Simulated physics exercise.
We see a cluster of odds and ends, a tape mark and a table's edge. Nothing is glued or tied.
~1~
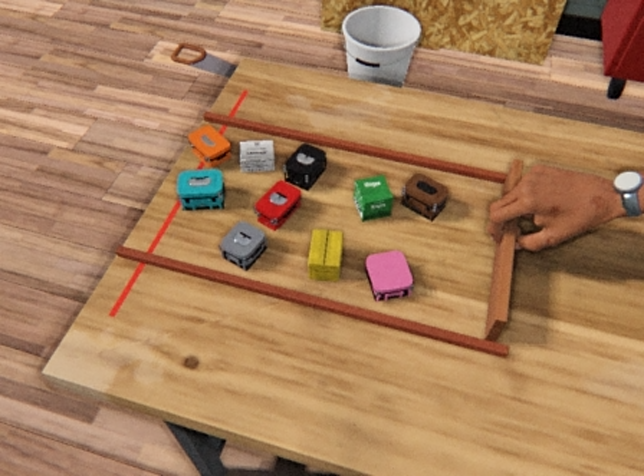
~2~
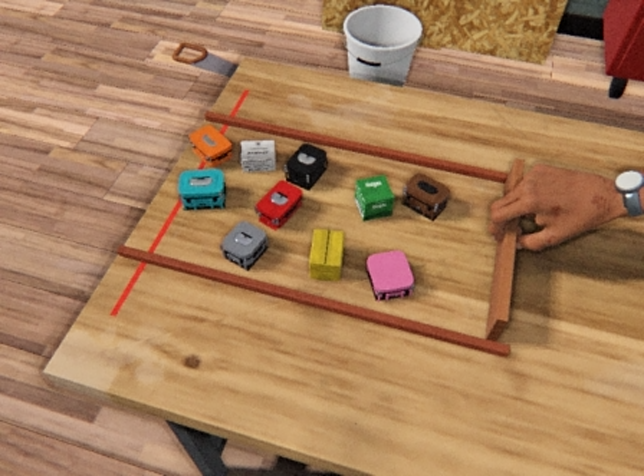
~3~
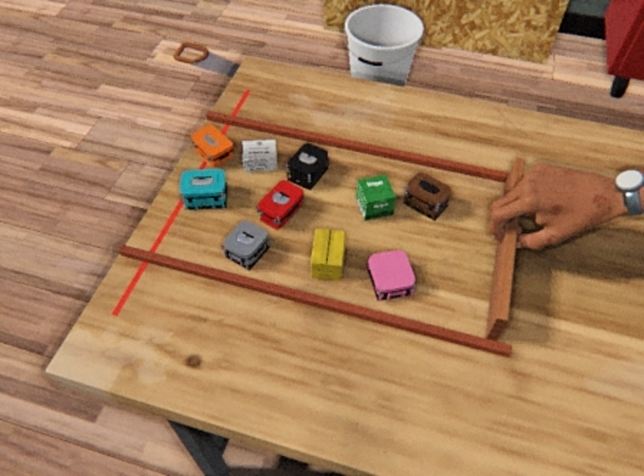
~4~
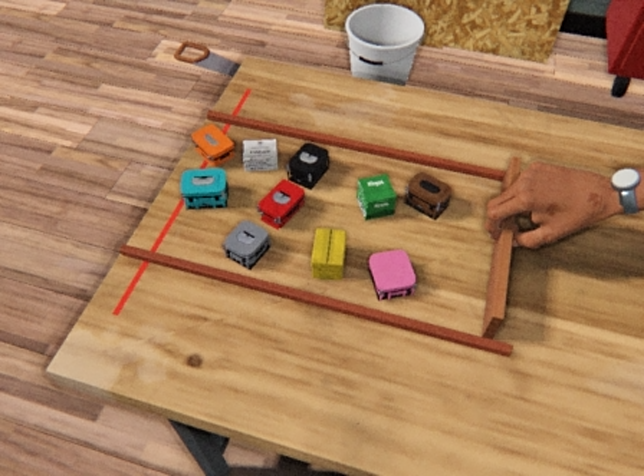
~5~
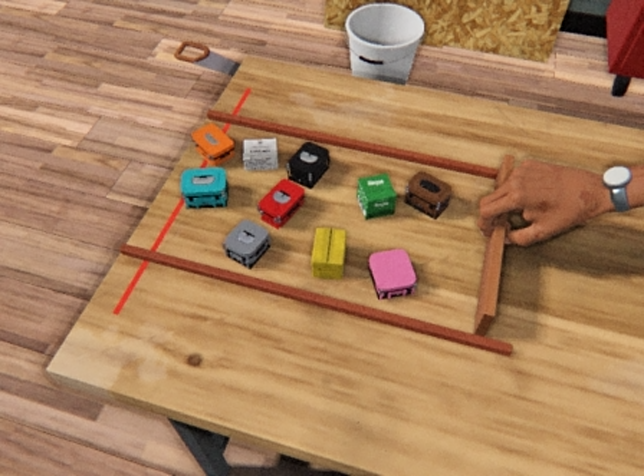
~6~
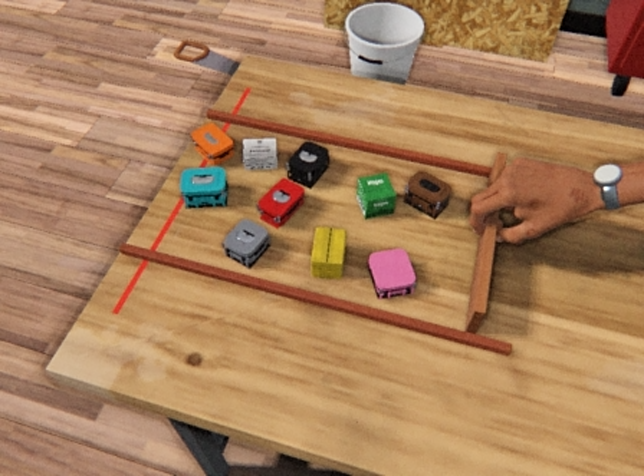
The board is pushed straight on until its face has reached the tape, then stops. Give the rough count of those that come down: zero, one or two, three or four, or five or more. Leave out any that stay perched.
In the end the number that fall off is five or more.
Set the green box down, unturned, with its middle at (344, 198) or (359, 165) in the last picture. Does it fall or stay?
In that order, it survives; is kept.
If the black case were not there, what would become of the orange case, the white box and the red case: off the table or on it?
The orange case drops off, the white box remains up, the red case falls.
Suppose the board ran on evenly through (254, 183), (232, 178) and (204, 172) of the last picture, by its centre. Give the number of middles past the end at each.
Place by place, 1, 4 and 7.
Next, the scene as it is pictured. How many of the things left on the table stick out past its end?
That would be 3.
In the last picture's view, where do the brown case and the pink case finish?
About (187, 147), and the other about (154, 208).
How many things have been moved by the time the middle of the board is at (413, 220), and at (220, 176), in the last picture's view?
The counts are 3 and 10.
Soon after, none off yet; orange case at rest near (214, 146); turquoise case at rest near (205, 188); white box at rest near (260, 154).
After that, none off yet; orange case displaced about its own width near (182, 139); turquoise case displaced a little near (193, 183); white box displaced about its own width near (221, 140).
In the end, the number that fall off is five or more; gone, yellow box, black case, red case, grey case, white box, turquoise case and orange case.
